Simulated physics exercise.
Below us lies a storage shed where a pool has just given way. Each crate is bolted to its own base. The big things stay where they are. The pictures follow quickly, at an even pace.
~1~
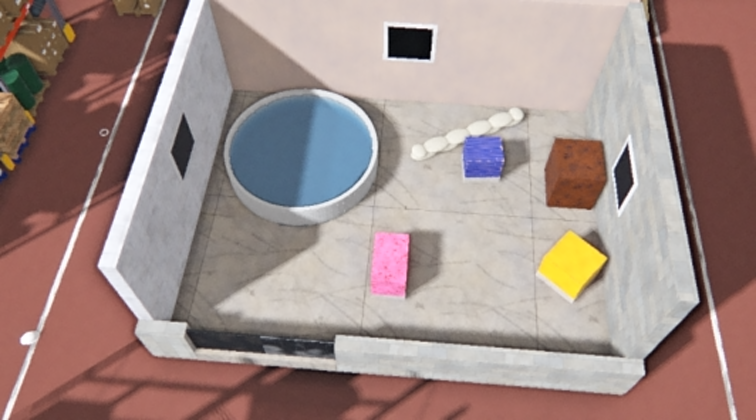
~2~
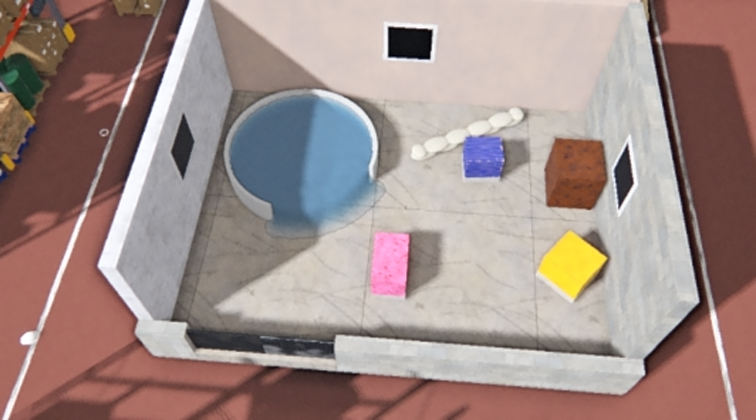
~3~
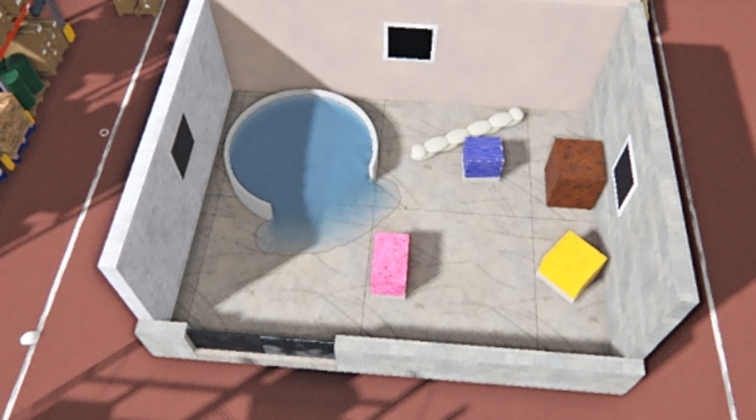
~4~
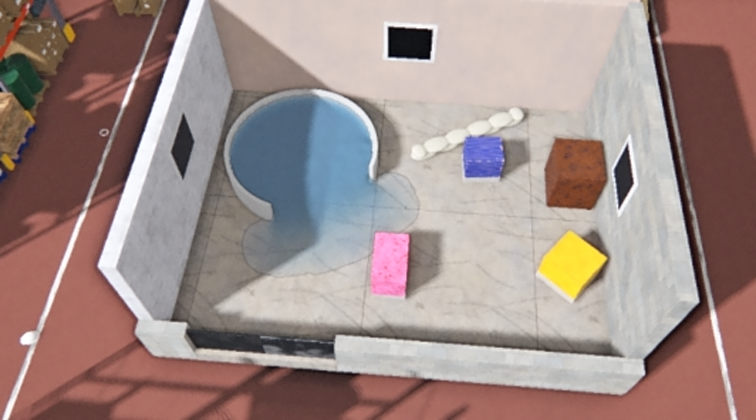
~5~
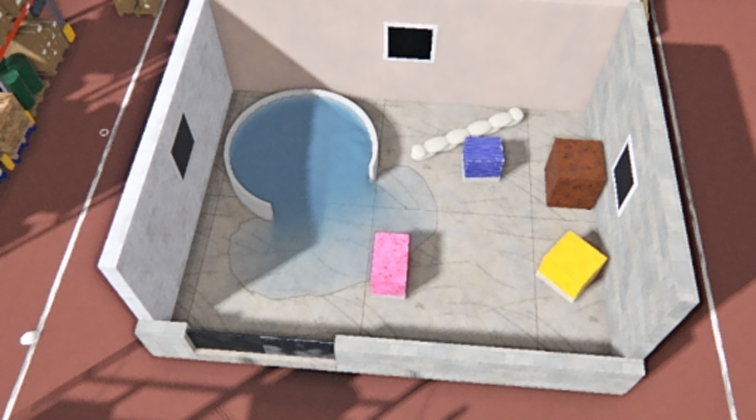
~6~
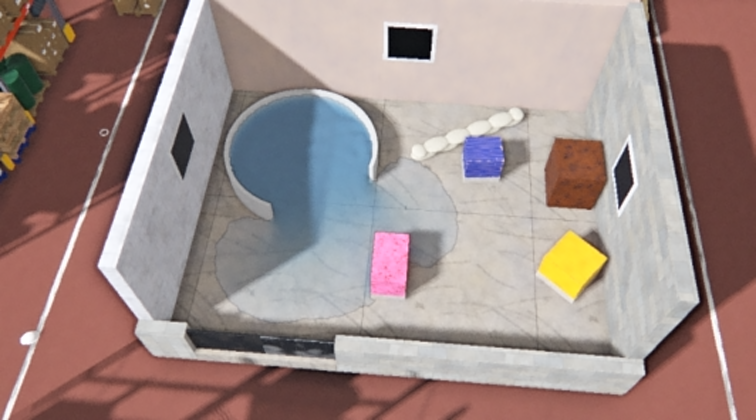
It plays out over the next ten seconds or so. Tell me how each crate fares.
One by one: The blue crate escapes dry; the yellow crate is wetted; the pink crate is wetted.
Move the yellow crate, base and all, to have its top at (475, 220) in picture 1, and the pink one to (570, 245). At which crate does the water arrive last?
That is the crate marked pink.
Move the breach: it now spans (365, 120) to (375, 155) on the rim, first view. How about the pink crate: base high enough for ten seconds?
In short: Pink keeps dry.
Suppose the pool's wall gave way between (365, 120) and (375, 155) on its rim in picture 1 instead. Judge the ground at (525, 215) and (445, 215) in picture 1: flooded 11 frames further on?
As listed: Covered, covered.
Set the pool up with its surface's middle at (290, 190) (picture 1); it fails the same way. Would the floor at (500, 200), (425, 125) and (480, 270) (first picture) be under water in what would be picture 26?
One after the other: Covered, clear, under water.
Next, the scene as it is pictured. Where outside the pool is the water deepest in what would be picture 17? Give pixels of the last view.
At about (336, 350).
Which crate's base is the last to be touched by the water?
I say the one in yellow.
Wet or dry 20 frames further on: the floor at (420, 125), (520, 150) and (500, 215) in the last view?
In turn: Free of water, no water, under water.
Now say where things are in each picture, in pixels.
Still water in the round tank at (301, 149), in the first picture.
Water pours out at (331, 212) and has run to (270, 231), in the second picture.
The front is at (261, 241), out from the gap at (331, 213), in the third picture.
Water pours out at (331, 214) and has run to (254, 261), in the fourth picture.
The front is at (252, 285), out from the gap at (331, 214), in the fifth picture.
Water pours out at (331, 214) and has run to (248, 307), in the sixth picture.
A moment on, water covers 35 % of the floor; the blue crate water round its plinth, the yellow crate not reached, the pink crate water round its plinth.
Next, water covers 45 % of the floor; the blue crate water round its plinth, the yellow crate water round its plinth, the pink crate water round its plinth.
Then, water covers 60 % of the floor; the blue crate water round its plinth, the yellow crate water round its plinth, the pink crate water round its plinth.
Later, water covers 80 % of the floor; the blue crate water round its plinth, the yellow crate water round its plinth, the pink crate water round its plinth.
In the end, water covers 95 % of the floor; the blue crate stayed above the water, the yellow crate was topped, the pink crate was topped.
